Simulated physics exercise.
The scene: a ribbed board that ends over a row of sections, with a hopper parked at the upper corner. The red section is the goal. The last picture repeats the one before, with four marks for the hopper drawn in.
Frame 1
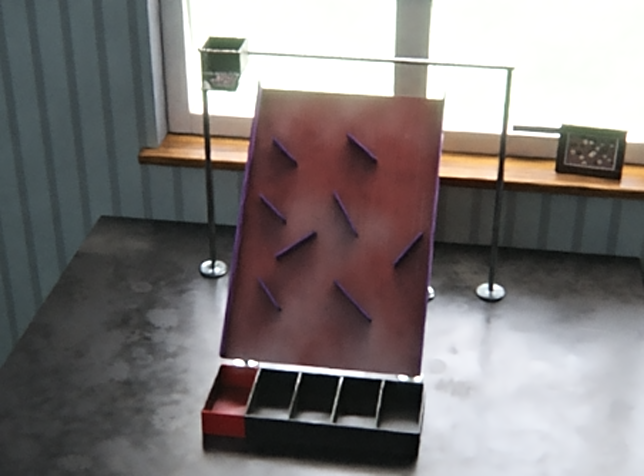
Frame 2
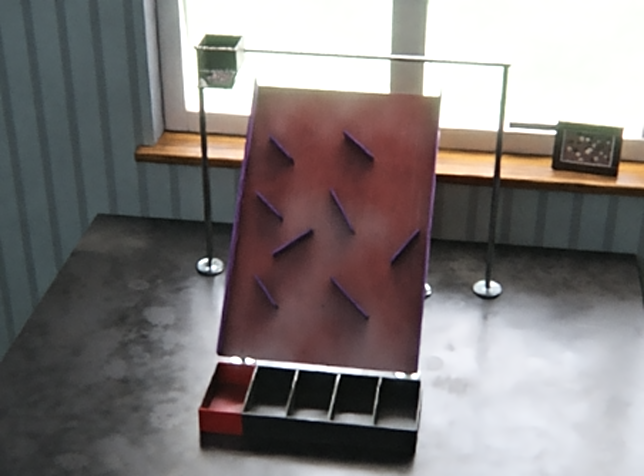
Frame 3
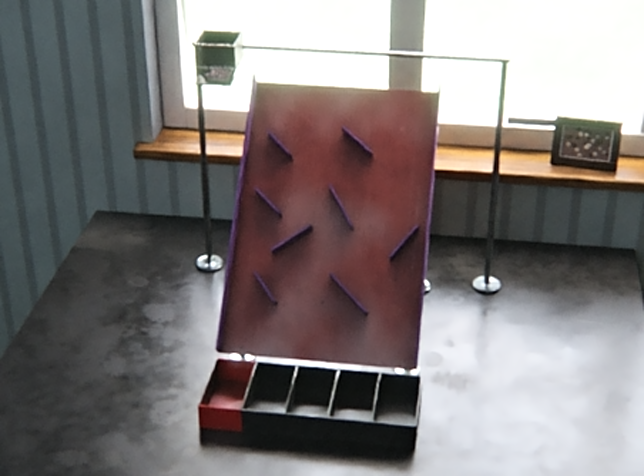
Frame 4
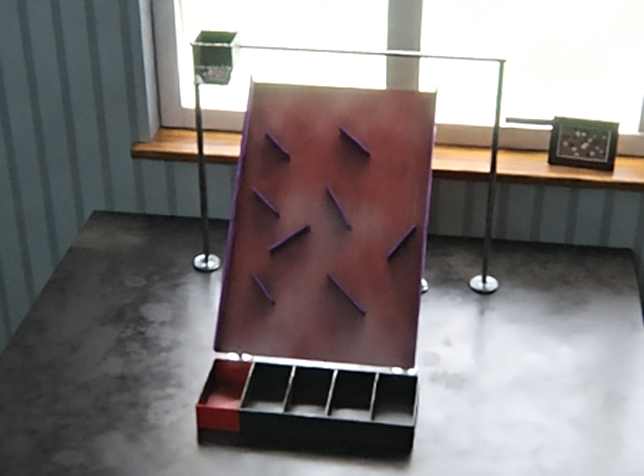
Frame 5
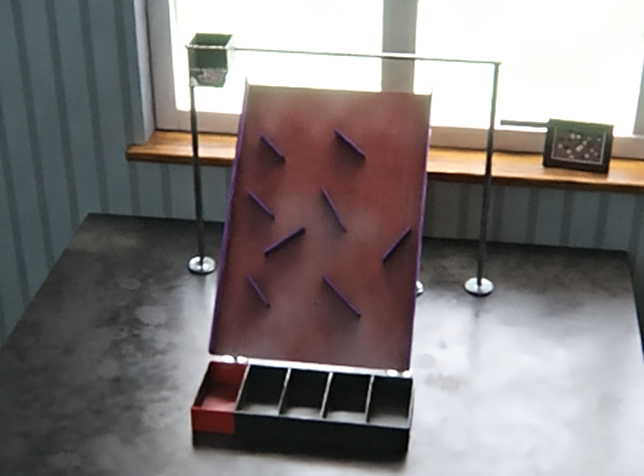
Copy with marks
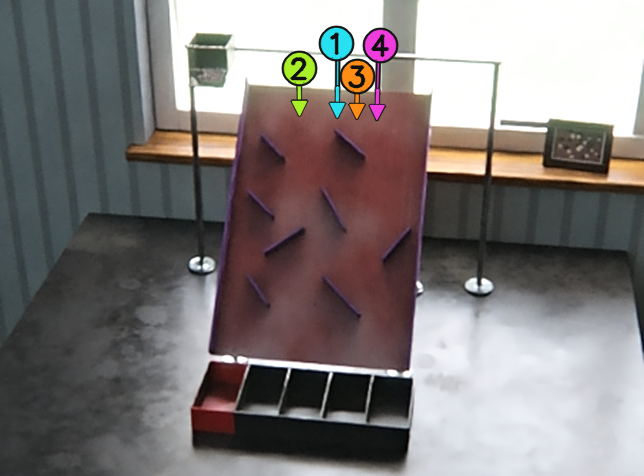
A tilted reddish-brown board with purple edges stands on a dark, mottled tabletop, seen from slightly above and in front, before a bright window and blue striped wall. Short purple ribs dot its face above a row of five sections, the leftmost red and the others black, while a small dark hopper hangs from a metal frame at the upper left. Nothing on the table moves; only the camera shifts very slightly.
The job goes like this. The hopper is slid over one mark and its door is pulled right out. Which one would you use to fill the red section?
The best mark is 2.
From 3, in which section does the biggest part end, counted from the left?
The fifth from the left.
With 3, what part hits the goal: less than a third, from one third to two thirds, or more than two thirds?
Mark 3 gives less than a third.
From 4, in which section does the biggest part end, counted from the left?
The fifth.
On the marked copy, mark 1 meets the board at (337, 112); mark 2 meets the board at (299, 110); mark 3 meets the board at (356, 113); mark 4 meets the board at (376, 114).
Choosing 1, roughly a third in the red section, roughly half in other sections, about a tenth outside the box.
Choosing 2, roughly half in the red section, roughly half in other sections.
Choosing 3, about a tenth in the red section, almost all in other sections.
Choosing 4, not one piece in the red section, almost all in other sections, about a tenth outside the box.
